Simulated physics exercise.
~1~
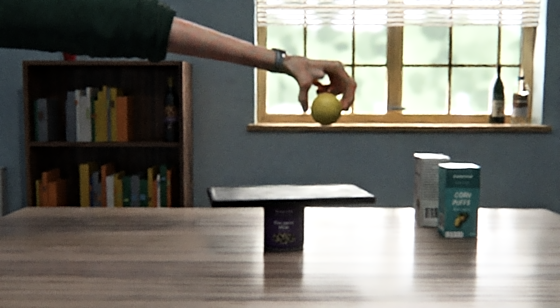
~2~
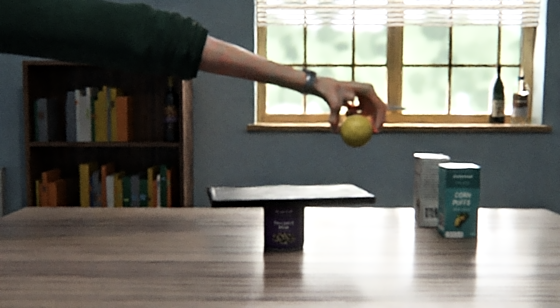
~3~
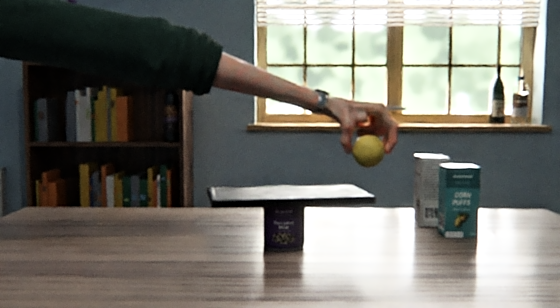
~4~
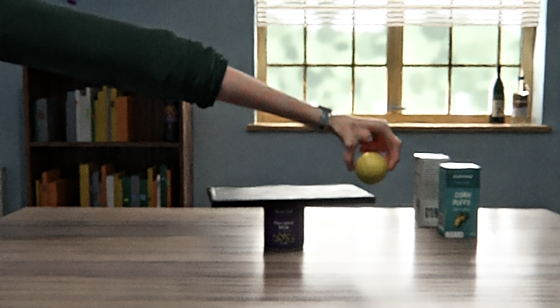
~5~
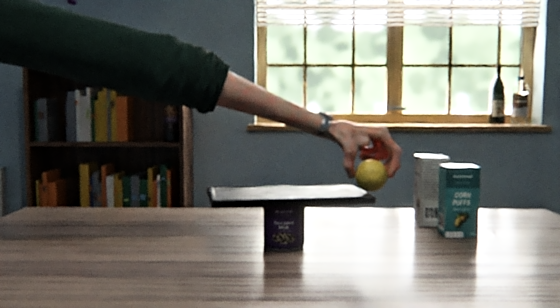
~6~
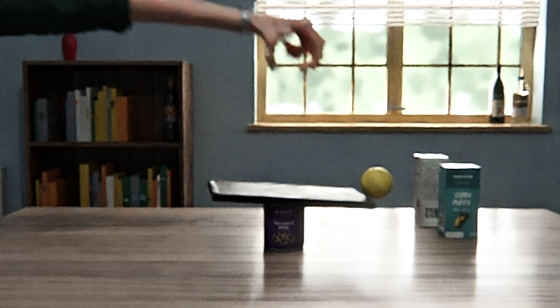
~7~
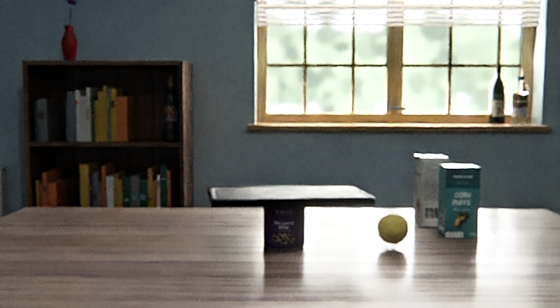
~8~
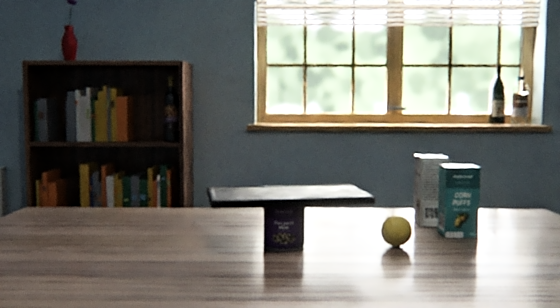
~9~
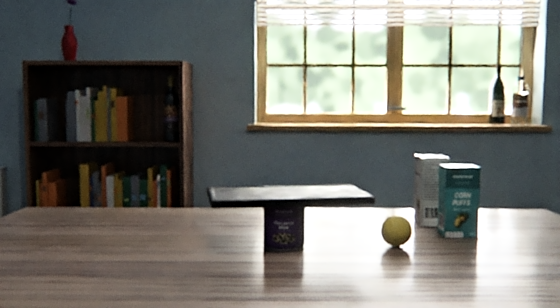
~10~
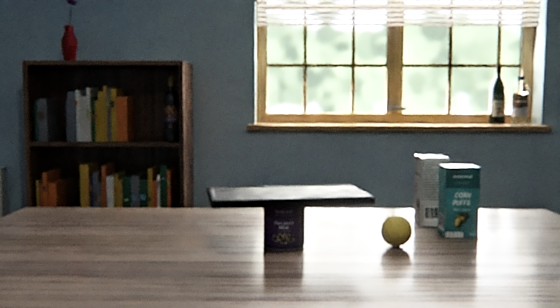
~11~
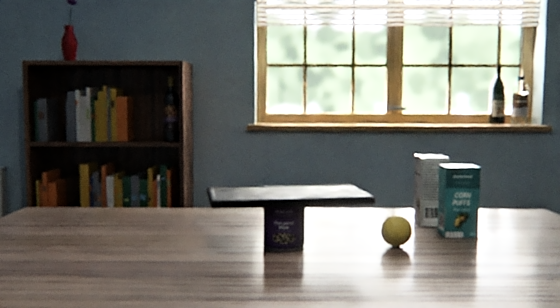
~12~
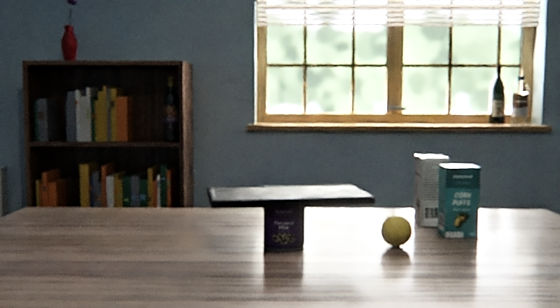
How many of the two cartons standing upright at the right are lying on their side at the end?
None of them are. Both the turquoise carton and the white carton are still standing upright at the end.
